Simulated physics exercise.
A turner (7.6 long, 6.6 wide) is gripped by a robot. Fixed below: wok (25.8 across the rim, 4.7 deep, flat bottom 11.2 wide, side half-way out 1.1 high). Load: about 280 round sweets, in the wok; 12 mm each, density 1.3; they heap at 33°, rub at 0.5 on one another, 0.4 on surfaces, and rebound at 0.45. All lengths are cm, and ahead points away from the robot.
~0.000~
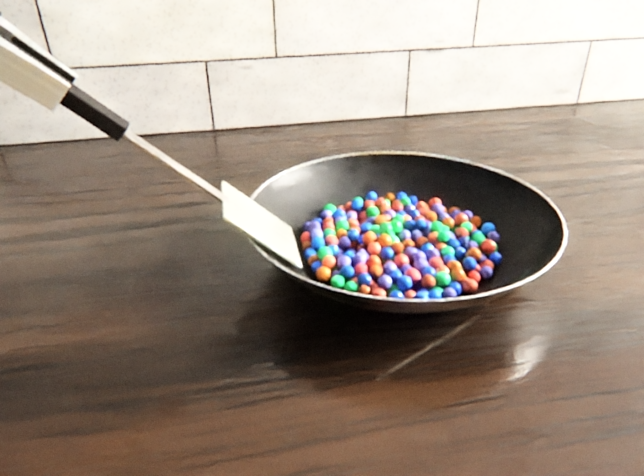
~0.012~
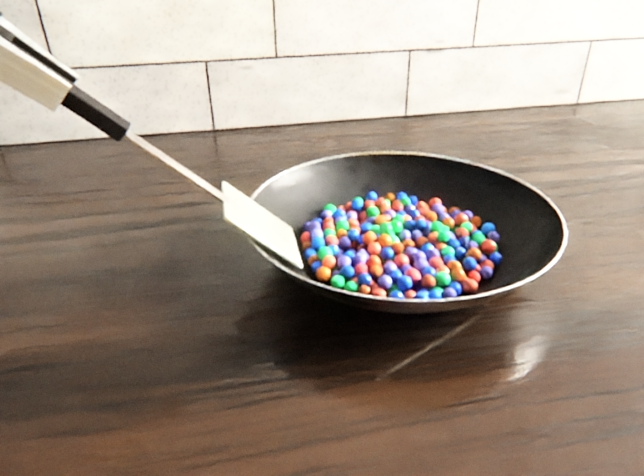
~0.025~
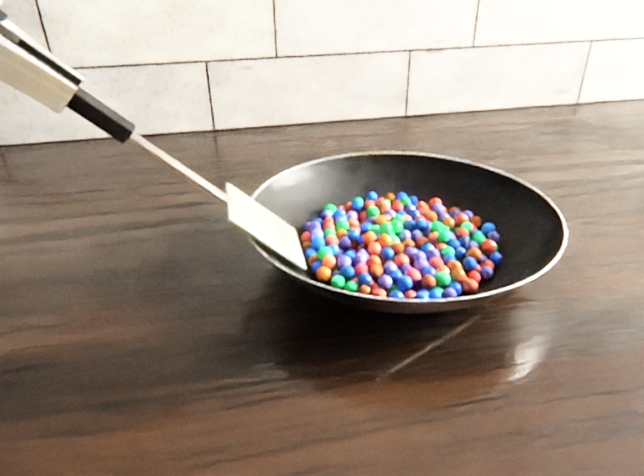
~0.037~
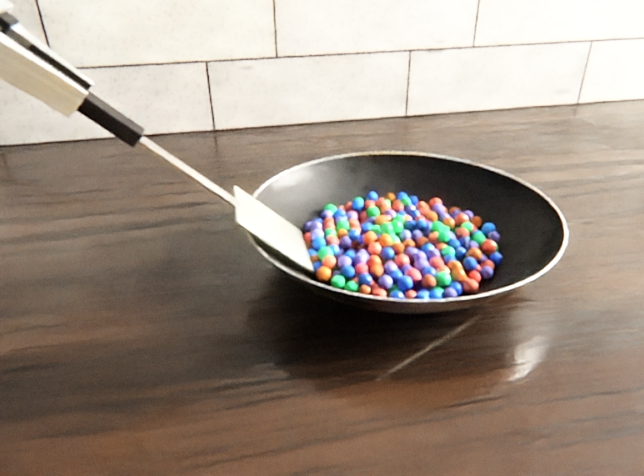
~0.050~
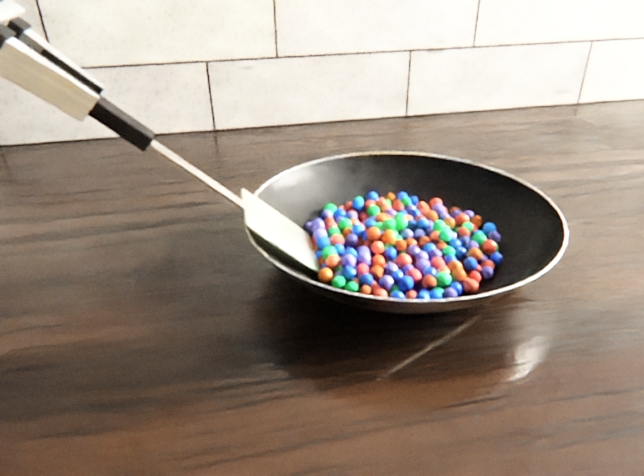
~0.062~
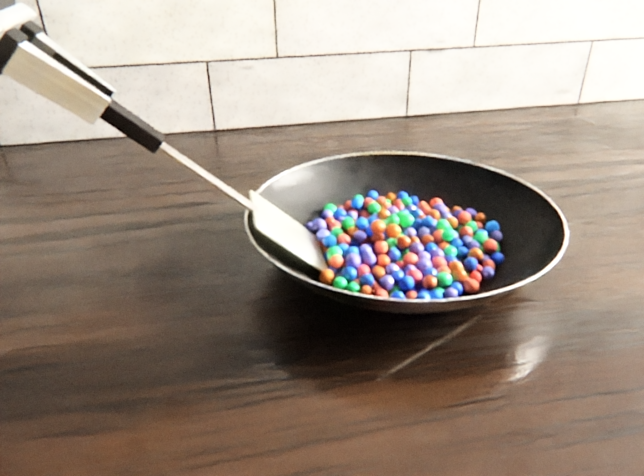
On a dark wood-grain counter before a white tiled wall, a black pan holds a heap of small round blue, orange, green and purple balls. A pale turner, angled in from the left, rests at the near-left edge, then slides slightly rightward into the pan, nudging the nearest balls a little.
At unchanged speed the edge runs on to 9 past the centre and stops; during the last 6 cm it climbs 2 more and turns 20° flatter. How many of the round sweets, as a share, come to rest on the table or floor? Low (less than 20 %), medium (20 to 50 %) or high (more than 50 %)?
Answer: Low; less than 20 % of the round sweets finish on the table or floor.
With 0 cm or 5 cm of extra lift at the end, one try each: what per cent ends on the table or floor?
Some 5 and 10 per cent.
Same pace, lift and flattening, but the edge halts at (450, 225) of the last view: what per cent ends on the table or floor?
About 0 per cent.
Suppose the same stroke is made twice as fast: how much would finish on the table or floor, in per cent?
In that case some 30 per cent.
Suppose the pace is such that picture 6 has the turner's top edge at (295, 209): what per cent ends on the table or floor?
Some 40 per cent.
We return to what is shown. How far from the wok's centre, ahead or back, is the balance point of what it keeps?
Roughly 3.5 cm ahead.
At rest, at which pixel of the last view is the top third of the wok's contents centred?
Near (494, 225).
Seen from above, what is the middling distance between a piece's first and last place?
Roughly 4 cm.
After 0.18 s, sloping 43°, highest piece 4 above the table; 277 in the wok.
After 0.29 s, sloping 36°, highest piece 5 above the table; 277 in the wok.
After 0.55 s, sloping 23°, highest piece 6 above the table; 249 in the wok, 25 on the table or floor, 3 on the blade or in flight.
After 1.60 s, sloping 23°, highest piece 5 above the table; 249 in the wok, 28 on the table or floor.
At rest, 249 in the wok, 28 on the table or floor. That is 10 % on the table or floor.
